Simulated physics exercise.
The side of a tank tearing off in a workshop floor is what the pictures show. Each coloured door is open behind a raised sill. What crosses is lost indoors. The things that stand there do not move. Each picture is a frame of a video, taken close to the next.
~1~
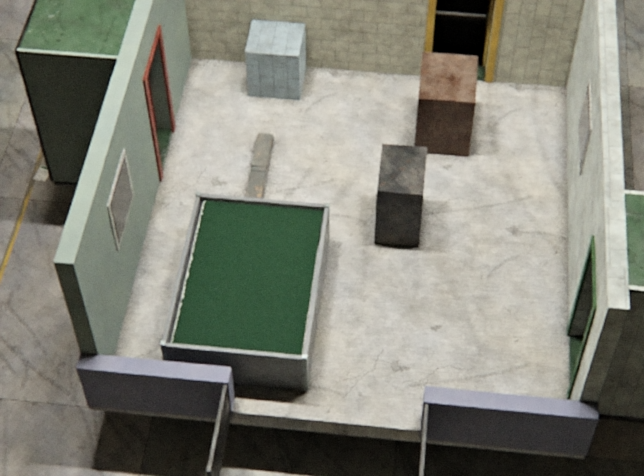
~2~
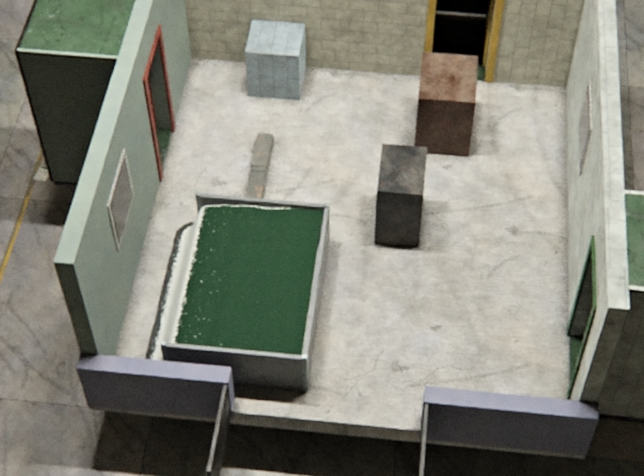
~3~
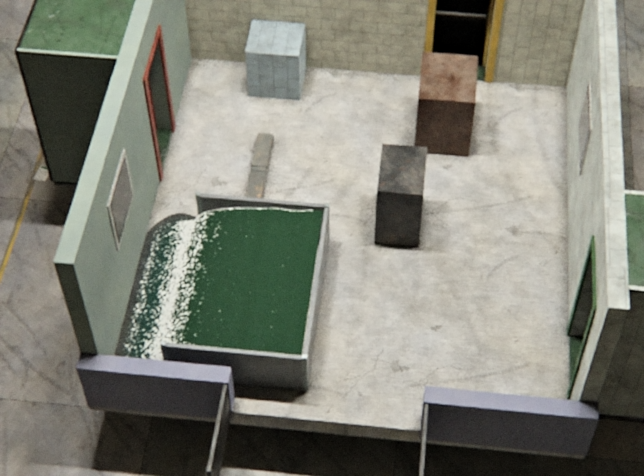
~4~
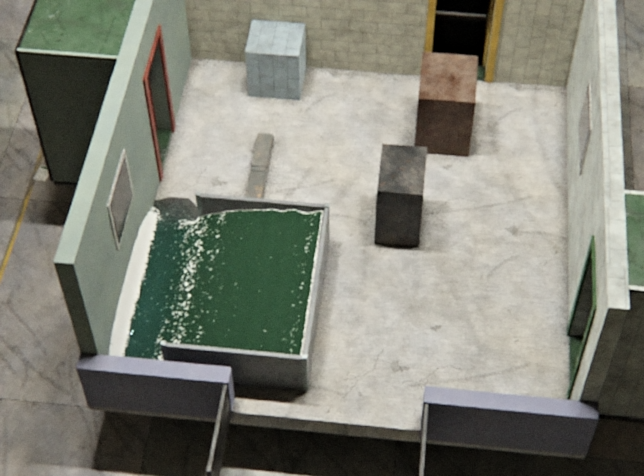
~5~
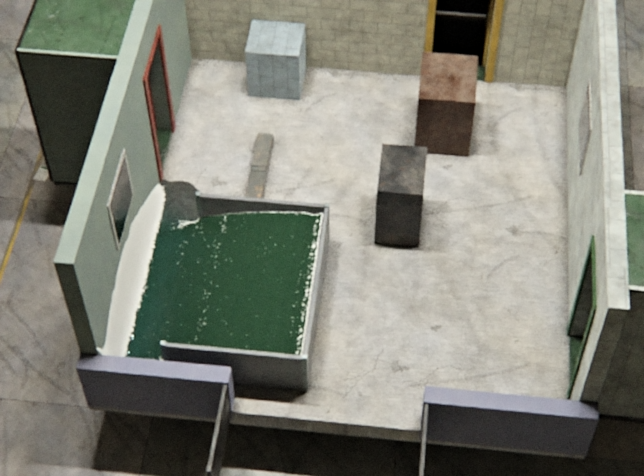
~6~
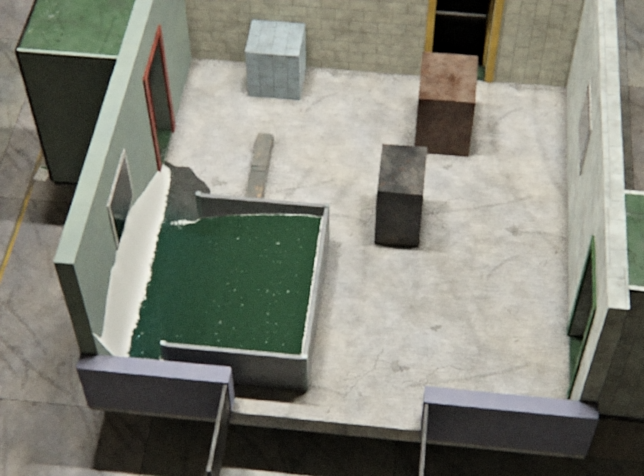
Green water pours from the tank's open left side and spreads to the left wall.
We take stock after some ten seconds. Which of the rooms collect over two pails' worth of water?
The green door collects two pails or less; the yellow door collects two pails or less; the red door collects over two pails.
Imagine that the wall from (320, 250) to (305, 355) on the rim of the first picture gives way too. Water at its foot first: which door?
It's the door marked green.
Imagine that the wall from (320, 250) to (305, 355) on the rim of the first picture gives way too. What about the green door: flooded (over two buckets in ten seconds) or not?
I reckon the green door crosses the line.
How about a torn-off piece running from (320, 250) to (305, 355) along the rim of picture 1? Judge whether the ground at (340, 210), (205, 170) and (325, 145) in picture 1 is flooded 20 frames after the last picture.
Point one not reached; point two not reached; point three not reached.
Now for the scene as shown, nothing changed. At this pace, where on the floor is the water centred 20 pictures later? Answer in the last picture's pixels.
Near (231, 246).
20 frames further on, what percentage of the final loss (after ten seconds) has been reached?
Near 35 in a hundred, I reckon.
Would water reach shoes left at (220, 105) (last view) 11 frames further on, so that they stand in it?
By then I'd expect it to be inundated.
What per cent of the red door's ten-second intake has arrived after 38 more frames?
Near 50 %, I'd say.
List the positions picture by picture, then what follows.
Still water in the water tank at (249, 275), in the first picture.
The front is at a hidden place, out from the gap at (187, 288), in the second picture.
The front is at a hidden place, out from the gap at (188, 291), in the third picture.
The front is at (154, 206), out from the gap at (188, 292), in the fourth picture.
Water pours out at (188, 292) and has run to (160, 185), in the fifth picture.
Water pours out at (188, 292) and has run to (165, 165), in the sixth picture.
A moment on, water covers 20 % of the floor; the green door not reached, the yellow door not reached, the red door wet at the sill, nothing in.
Next, water covers 30 % of the floor; the green door not reached, the yellow door not reached, the red door under two buckets in.
Then, water covers 40 % of the floor; the green door not reached, the yellow door wet at the sill, nothing in, the red door under two buckets in.
Later, water covers 65 % of the floor; the green door wet at the sill, nothing in, the yellow door wet at the sill, nothing in, the red door over two buckets in.
In the end, water covers 90 % of the floor; the green door under two buckets in, the yellow door under two buckets in, the red door far over two buckets in.
